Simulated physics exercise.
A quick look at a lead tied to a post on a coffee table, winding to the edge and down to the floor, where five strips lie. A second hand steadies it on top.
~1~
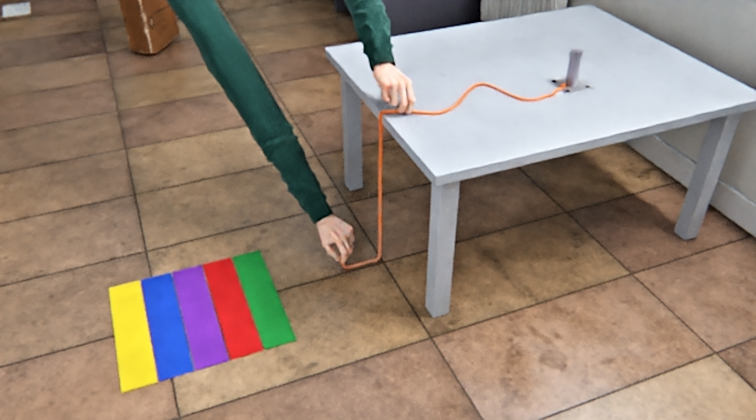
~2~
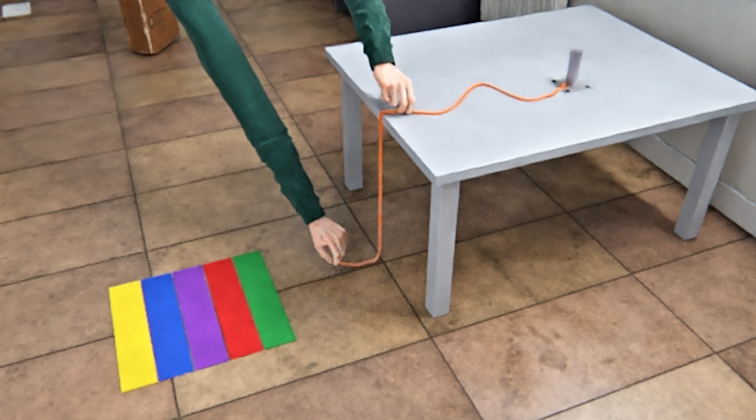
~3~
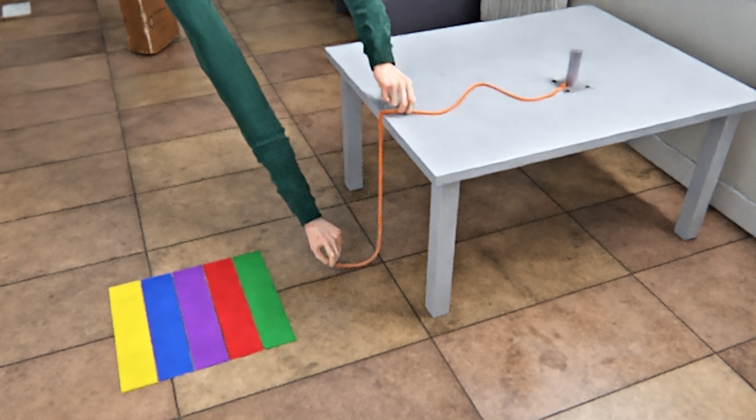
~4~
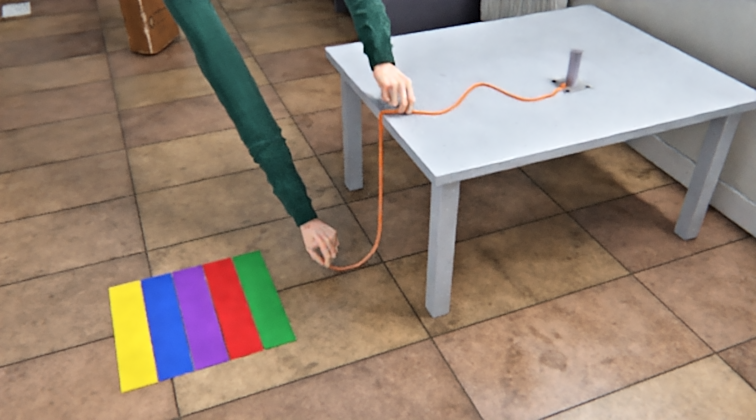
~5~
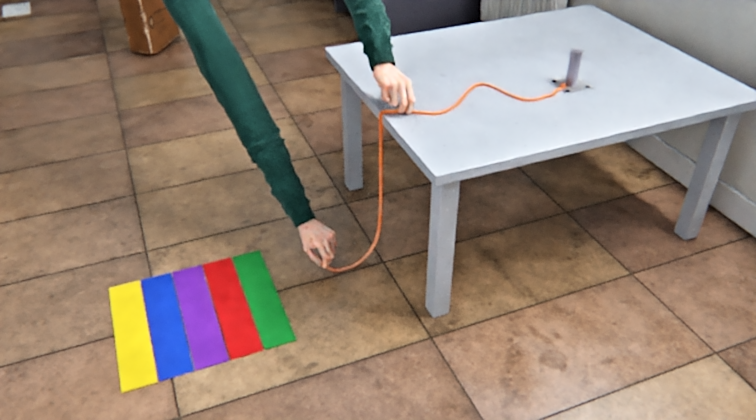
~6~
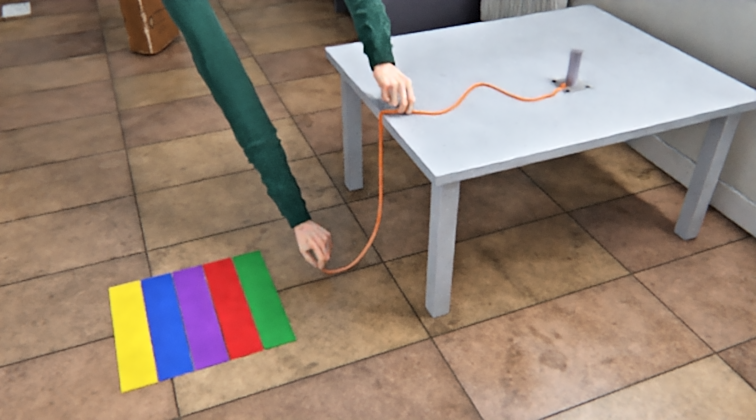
On a tiled floor beside a pale coffee table, a hand drew the loose end of an orange lead slightly left, near five coloured strips, while another hand stayed at the table's edge.
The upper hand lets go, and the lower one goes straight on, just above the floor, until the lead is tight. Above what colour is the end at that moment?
The end stops over the blue strip.
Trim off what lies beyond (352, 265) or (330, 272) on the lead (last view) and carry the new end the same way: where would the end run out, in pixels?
About (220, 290) and (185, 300).
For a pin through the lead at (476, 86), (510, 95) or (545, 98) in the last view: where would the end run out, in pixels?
Try by try, around (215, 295), (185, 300) and (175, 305).
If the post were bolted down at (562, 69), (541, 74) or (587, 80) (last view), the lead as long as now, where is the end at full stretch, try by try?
About (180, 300), (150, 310) and (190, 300).
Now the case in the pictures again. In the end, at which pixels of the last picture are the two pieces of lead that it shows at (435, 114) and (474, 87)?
Near (381, 117) and (452, 103).
Soon after, end near (234, 288); over red.
Then, end near (191, 300); over purple.
At full stretch, end near (166, 306); over blue. It gets as far as the blue strip.
